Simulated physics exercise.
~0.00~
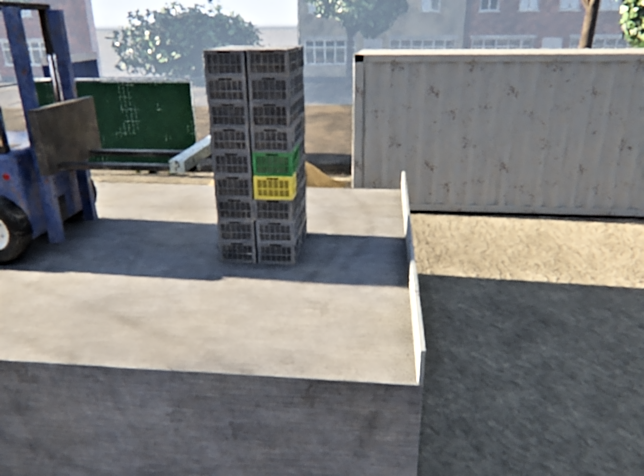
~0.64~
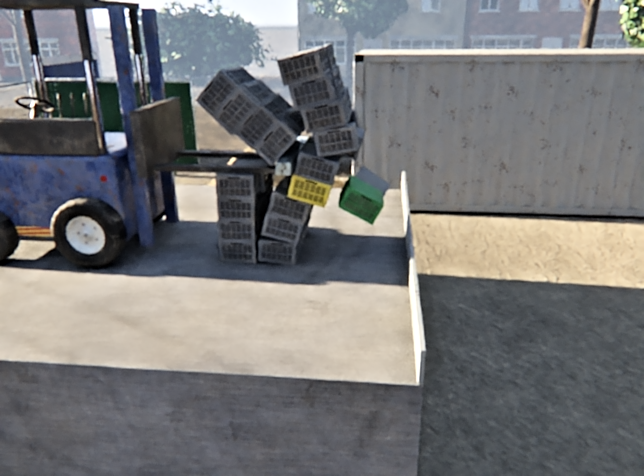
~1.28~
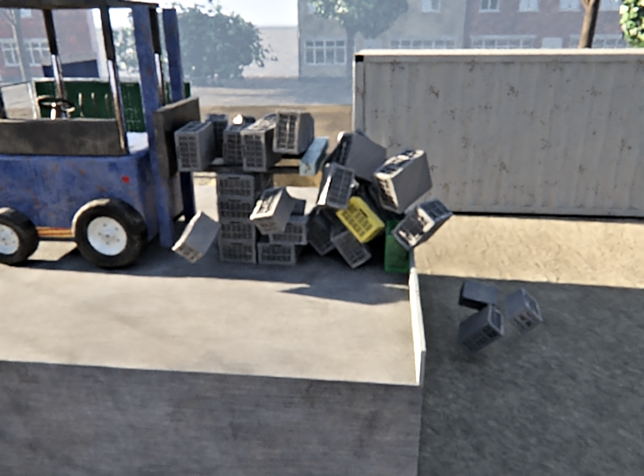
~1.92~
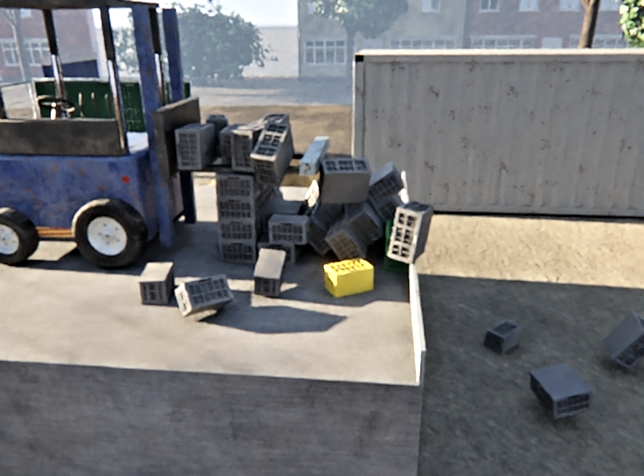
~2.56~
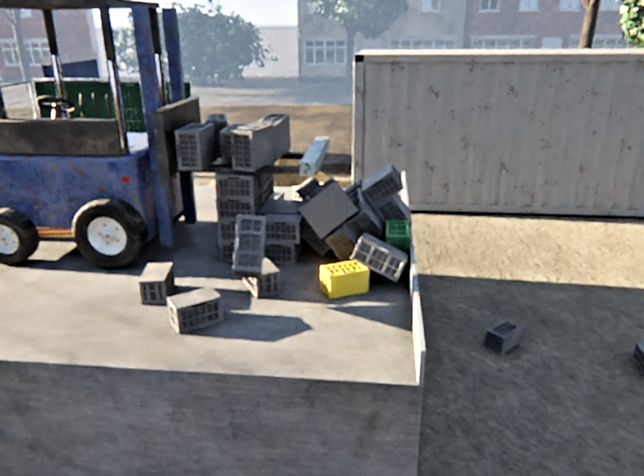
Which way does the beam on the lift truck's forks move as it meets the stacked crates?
The beam moves to the right, carried along by the lift truck as it pushes into the crates.
A blue lift truck drives a beam into stacked crates, toppling them across the raised deck.
